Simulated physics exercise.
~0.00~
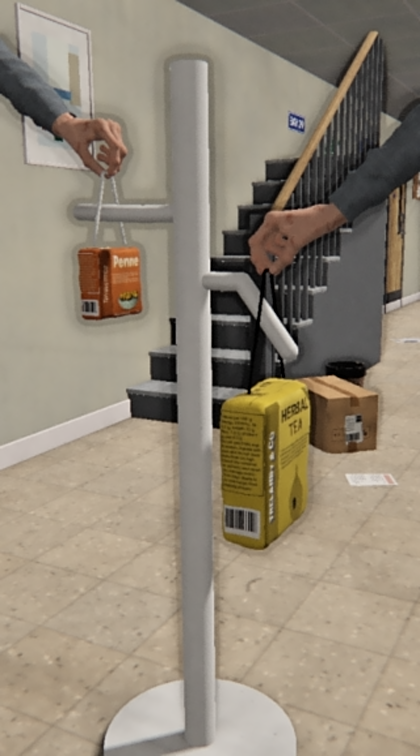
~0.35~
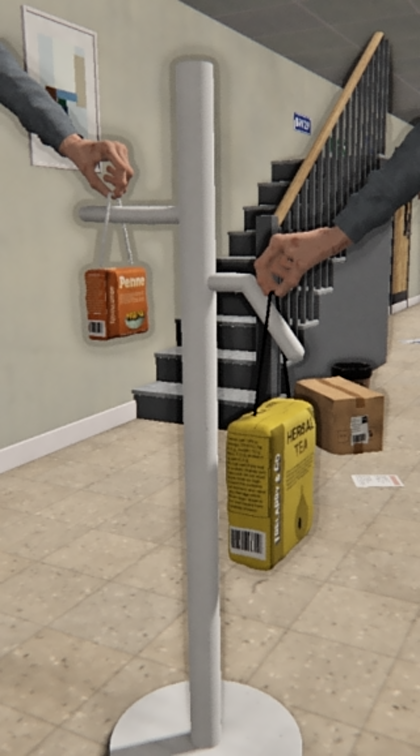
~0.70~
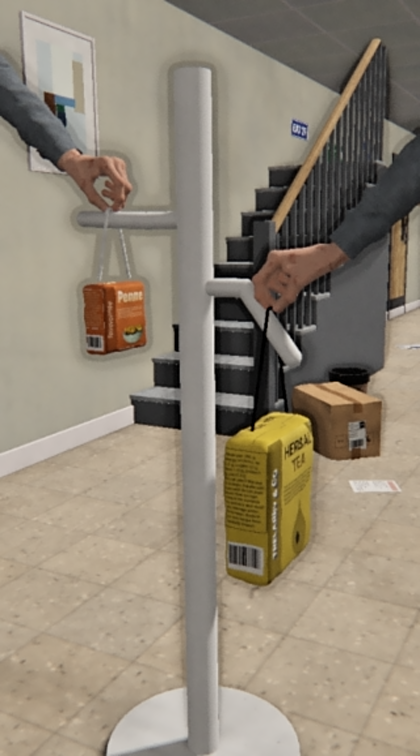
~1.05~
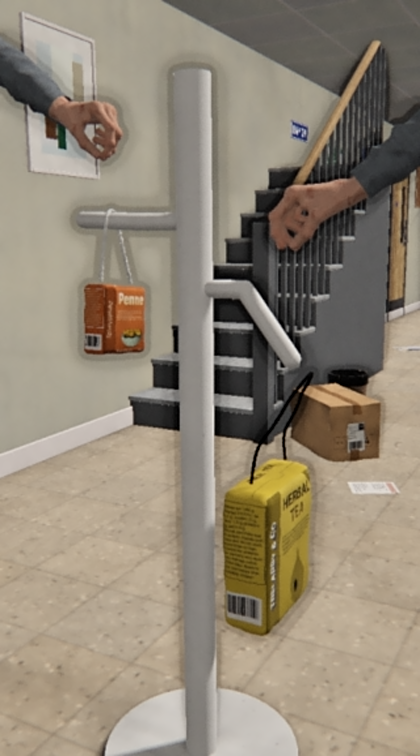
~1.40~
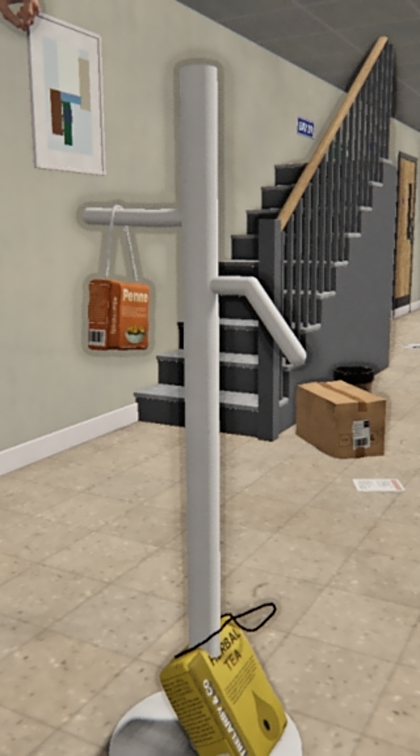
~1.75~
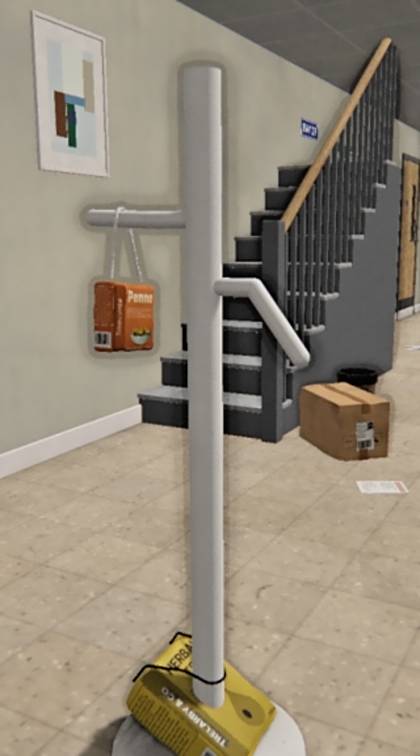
An orange pouch and a yellow bag are lowered by two hands onto a post's pegs and released; the pouch stays hanging on the left peg, while the bag drops from the downward-sloping right peg, tips over and ends on its side at the post's base.
